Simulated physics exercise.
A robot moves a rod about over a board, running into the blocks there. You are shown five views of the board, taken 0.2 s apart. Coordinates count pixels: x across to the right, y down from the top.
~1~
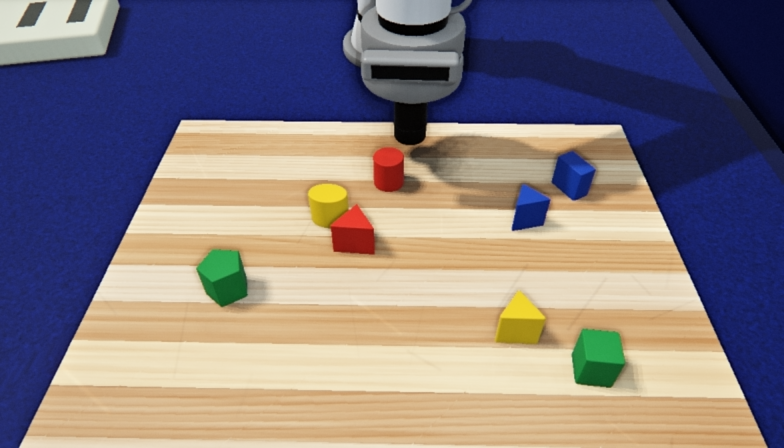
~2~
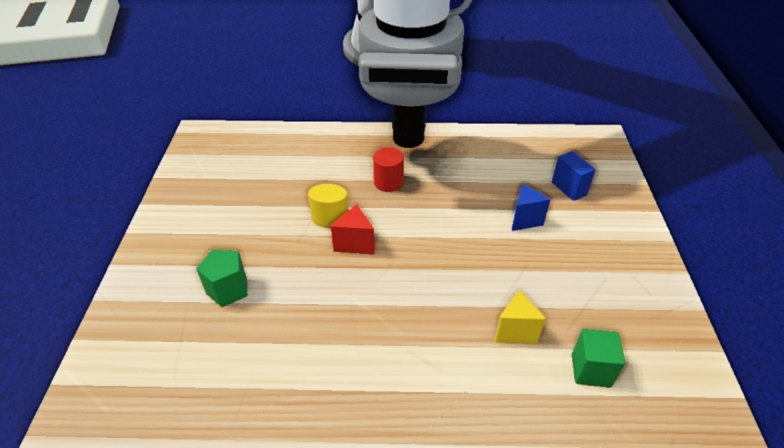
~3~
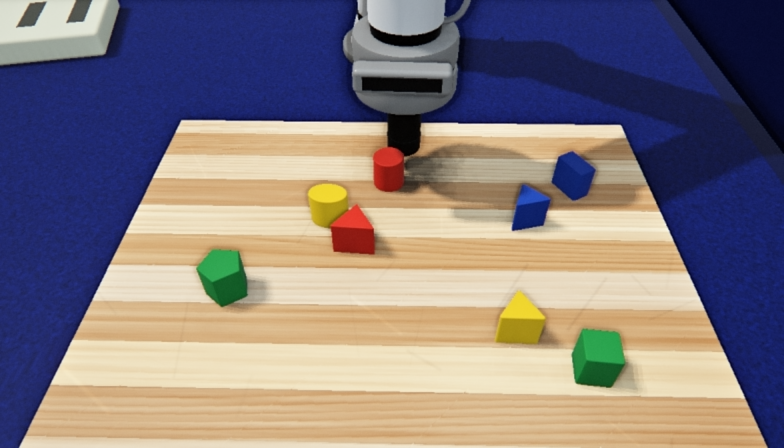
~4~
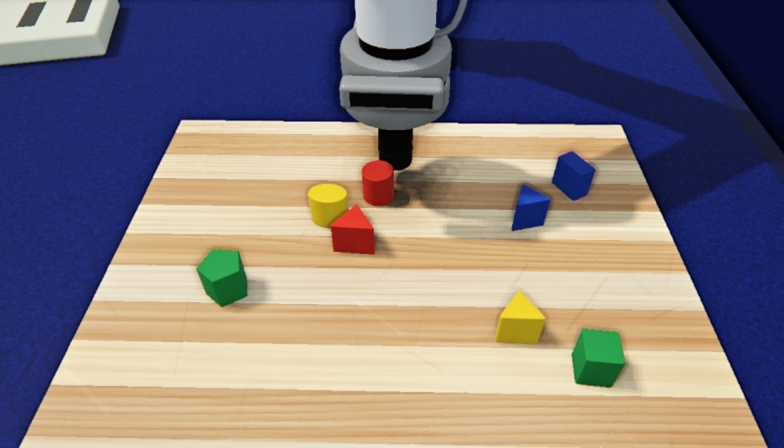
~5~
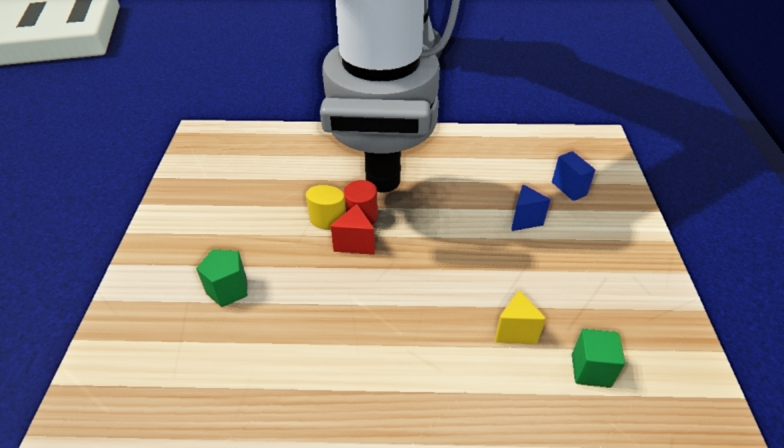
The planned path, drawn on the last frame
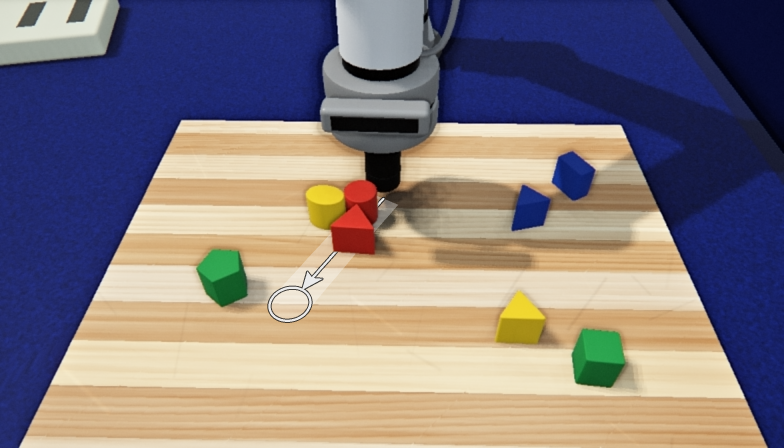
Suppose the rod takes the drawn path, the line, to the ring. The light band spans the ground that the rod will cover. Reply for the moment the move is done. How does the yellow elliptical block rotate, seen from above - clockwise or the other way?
Viewed from the top, it goes clockwise.
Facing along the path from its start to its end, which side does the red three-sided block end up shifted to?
It shifts leftward.
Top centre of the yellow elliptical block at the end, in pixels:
The answer is (305, 207).
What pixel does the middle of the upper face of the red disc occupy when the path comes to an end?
Its top middle will sit at (244, 277).
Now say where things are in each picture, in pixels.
The first frame shows rod tip at (410, 137); block tops, green five-sided block at (220, 263); yellow elliptical block at (328, 192); red three-sided block at (354, 219); red disc at (389, 156).
The second frame shows rod at (408, 139); blocks unchanged.
The third frame shows rod at (404, 147); blocks unchanged.
The fourth frame shows rod at (396, 161); red disc at (378, 170).
The fifth frame shows rod at (383, 182); green five-sided block at (220, 263); yellow elliptical block at (325, 194); red three-sided block at (354, 219); red disc at (360, 190).
Path on the board, in a line from (383, 199) to (290, 304).
One third of the way, rod at (354, 213); yellow elliptical block at (305, 206), turned 100° clockwise; red three-sided block at (339, 245), turned 65° anticlockwise; red disc at (327, 222).
Two thirds of the way, rod at (322, 248); yellow elliptical block at (305, 207), turned 100° clockwise; red three-sided block at (322, 273); red disc at (285, 252).
At the end, rod at (286, 287); green five-sided block at (209, 265), turned 20° clockwise; yellow elliptical block at (305, 207), turned 100° clockwise; red three-sided block at (312, 296), turned 215° anticlockwise; red disc at (244, 277).
